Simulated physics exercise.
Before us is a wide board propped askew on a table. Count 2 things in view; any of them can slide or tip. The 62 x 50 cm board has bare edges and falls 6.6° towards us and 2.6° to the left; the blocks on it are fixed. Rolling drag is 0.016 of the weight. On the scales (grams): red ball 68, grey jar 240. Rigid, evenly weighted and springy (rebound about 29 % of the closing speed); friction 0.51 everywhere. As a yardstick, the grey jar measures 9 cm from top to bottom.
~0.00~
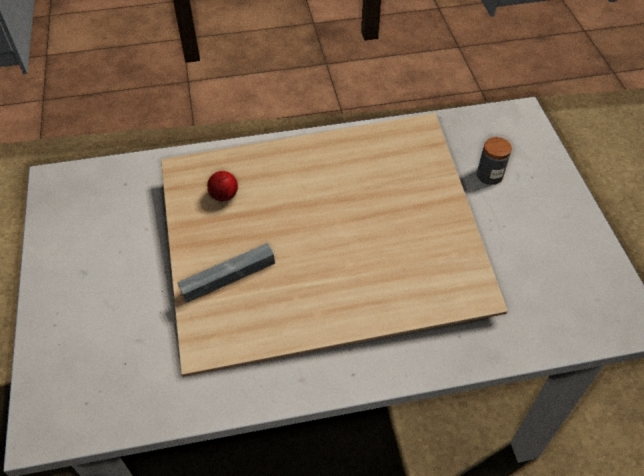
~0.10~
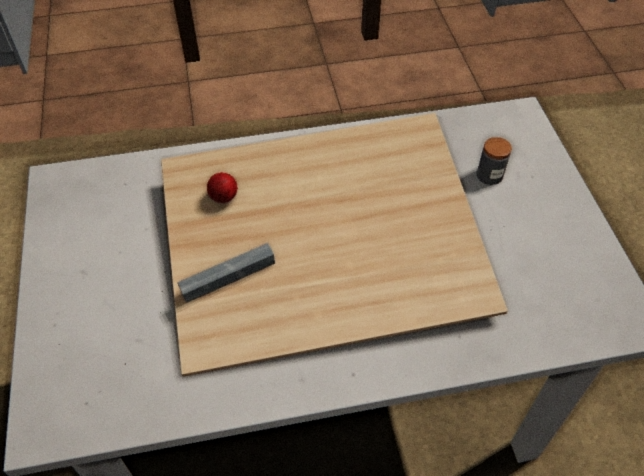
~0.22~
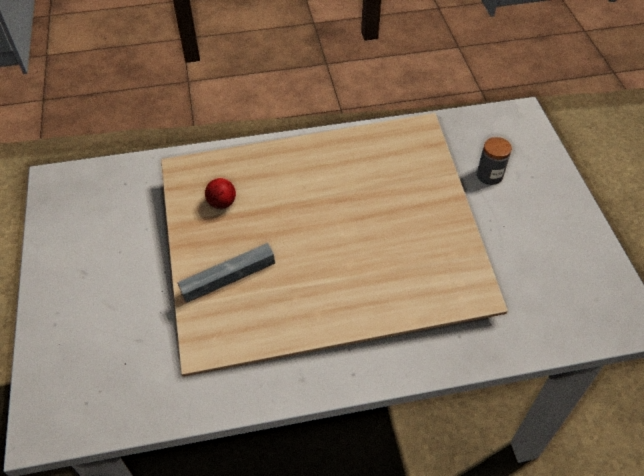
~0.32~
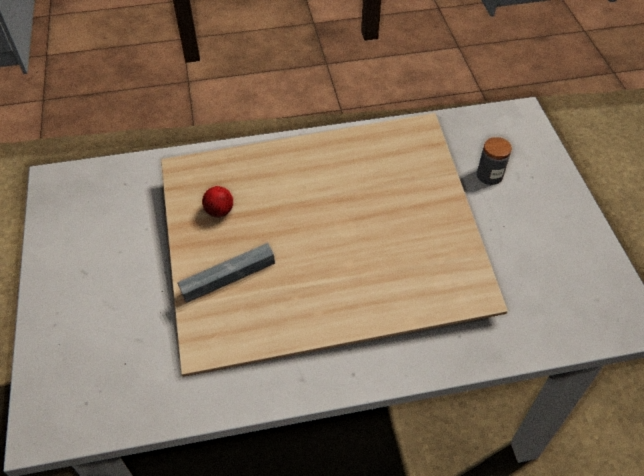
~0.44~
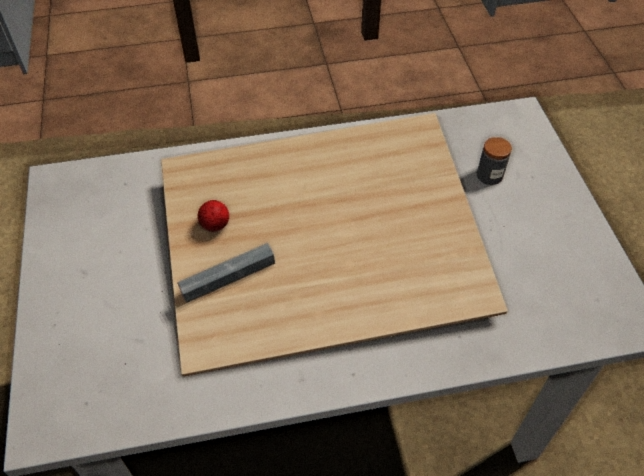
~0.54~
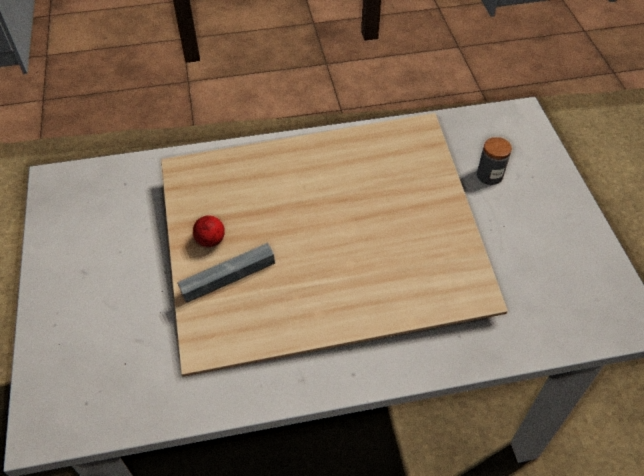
A red ball rolls slowly at first, then faster, across a wooden board towards the viewer and slightly left, nearing a grey bar. The pale board lies askew on a light grey table, seen from above at an angle by a still camera, with brown floor tiles behind. The bar rests at the board's left side, and a dark jar with an orange lid stands motionless to the right.
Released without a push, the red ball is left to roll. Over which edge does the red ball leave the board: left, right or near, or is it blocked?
The answer: Left-hand side.
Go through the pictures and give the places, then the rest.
In the first frame, 38 cm of board to the near edge; red ball (223, 186); grey jar (494, 161).
In the second frame, 37 cm of board to the near edge; red ball (222, 188); grey jar (494, 161).
In the third frame, 36 cm of board to the near edge; red ball (220, 194); grey jar (494, 161).
In the fourth frame, 34 cm of board to the near edge; red ball (218, 202); grey jar (494, 161).
In the fifth frame, 31 cm of board to the near edge; red ball (213, 216); grey jar (494, 161).
In the sixth frame, 27 cm of board to the near edge; red ball (209, 232); grey jar (494, 161).
Around 0.64 s, 23 cm of board to the near edge; red ball near (203, 251).
Around 0.94 s, it has gone over the left edge; red ball near (165, 274).
Around 1.14 s, it has gone over the left edge; red ball near (134, 301).
Around 1.34 s, it has gone over the left edge; red ball near (99, 316).
Finally (1.4 s), it has gone over the left edge; grey jar still in place (within 8 cm).
